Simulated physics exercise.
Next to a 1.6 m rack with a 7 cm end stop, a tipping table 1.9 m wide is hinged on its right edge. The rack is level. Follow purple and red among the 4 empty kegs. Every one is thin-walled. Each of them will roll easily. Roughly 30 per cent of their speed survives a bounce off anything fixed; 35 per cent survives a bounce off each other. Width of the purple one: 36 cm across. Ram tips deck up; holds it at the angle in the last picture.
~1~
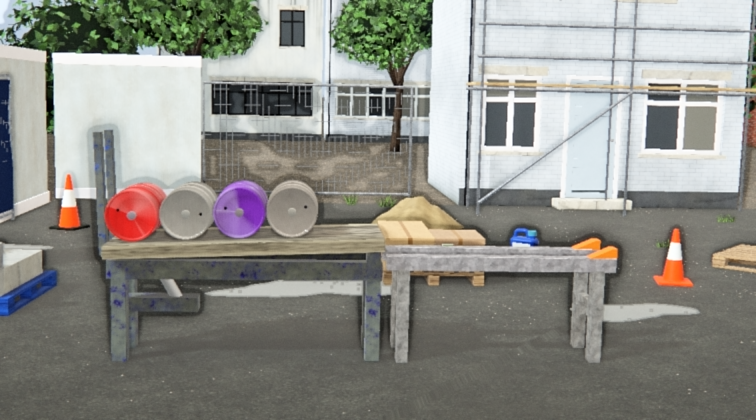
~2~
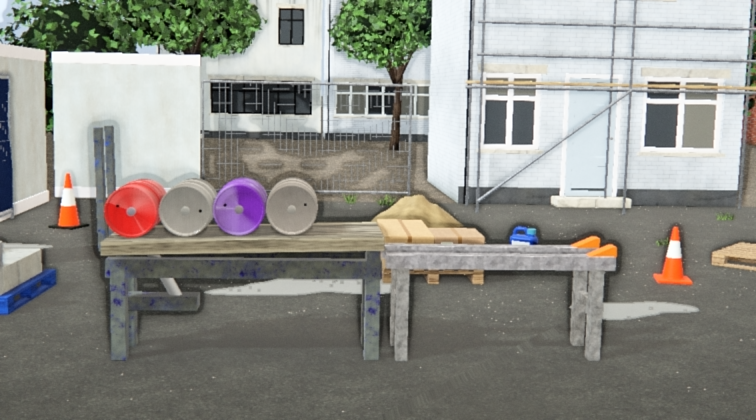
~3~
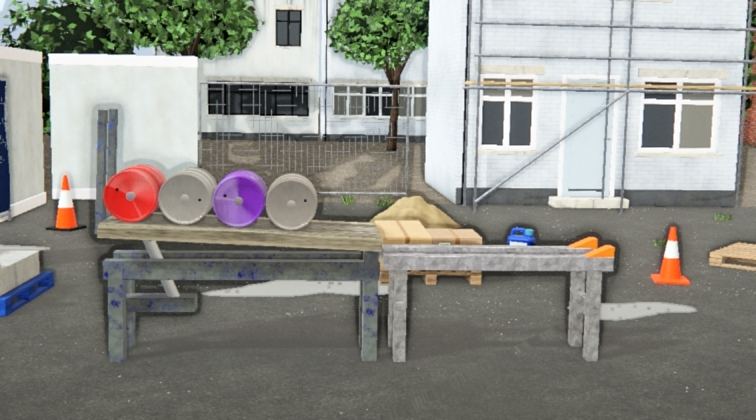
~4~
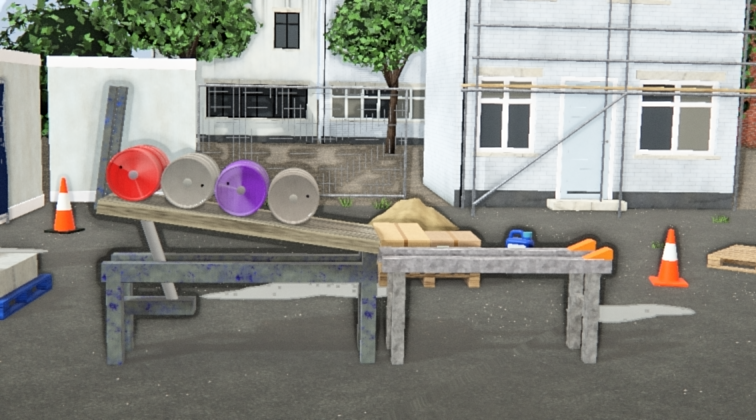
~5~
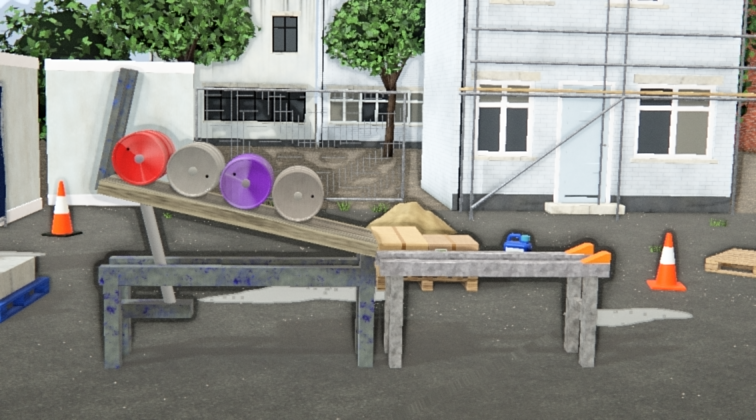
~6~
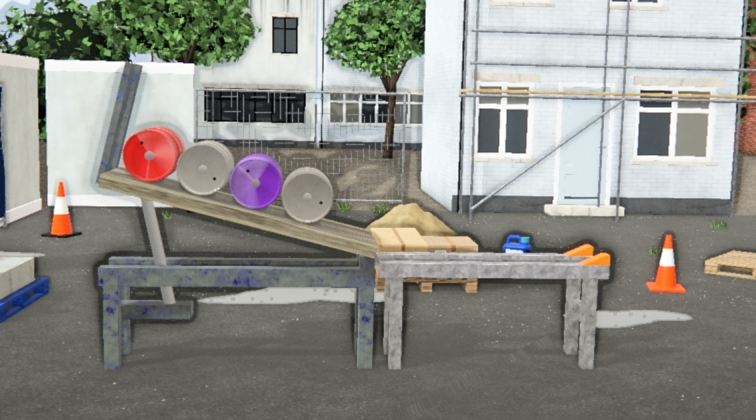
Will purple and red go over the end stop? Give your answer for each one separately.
Purple: Passes the stop; red: Is stopped.
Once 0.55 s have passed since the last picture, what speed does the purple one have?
About 1.0 m/s.
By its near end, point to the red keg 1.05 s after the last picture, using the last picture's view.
That would be about (313, 199) in pixels.
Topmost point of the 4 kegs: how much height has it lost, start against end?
10 cm.
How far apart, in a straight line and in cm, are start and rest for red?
Result - red: 190.
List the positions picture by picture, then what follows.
Purple (239, 214), red (131, 216); deck tilted 2° back; stop top at (615, 251), in the first frame.
Purple (238, 211), red (130, 212); deck tilted 1° back, in the second frame.
Purple (238, 202), red (130, 197); deck tilted 2° to the rack, in the third frame.
Purple (240, 191), red (133, 175); deck tilted 8° to the rack, in the fourth frame.
Purple (245, 184), red (139, 159); deck tilted 13° to the rack, in the fifth frame.
Purple (255, 184), red (149, 156); deck tilted 14° to the rack, in the sixth frame.
Another 0.5 s on from the last picture, purple is on the deck, 45 cm from the hinge, rolling right; red is on the deck, 120 cm from the hinge, rolling right; 0 lost over the end.
Another 1.0 s on from the last picture, purple is on the rack, 145 cm from the rack's far end, rolling right; red is on the deck, 50 cm from the hinge, rolling right; 0 lost over the end.
Another 1.7 s on from the last picture, purple is on the rack, 50 cm from the rack's far end, rolling right; red is on the rack, 125 cm from the rack's far end, rolling right; 0 lost over the end.
Another 2.4 s on from the last picture, purple is over the stop and falling; red is on the rack, 60 cm from the rack's far end, rolling right; 2 lost over the end.
In the end (7.5 s after the last picture), purple is over the stop, on the ground; red is on the rack, 145 cm from the rack's far end; 2 lost over the end.
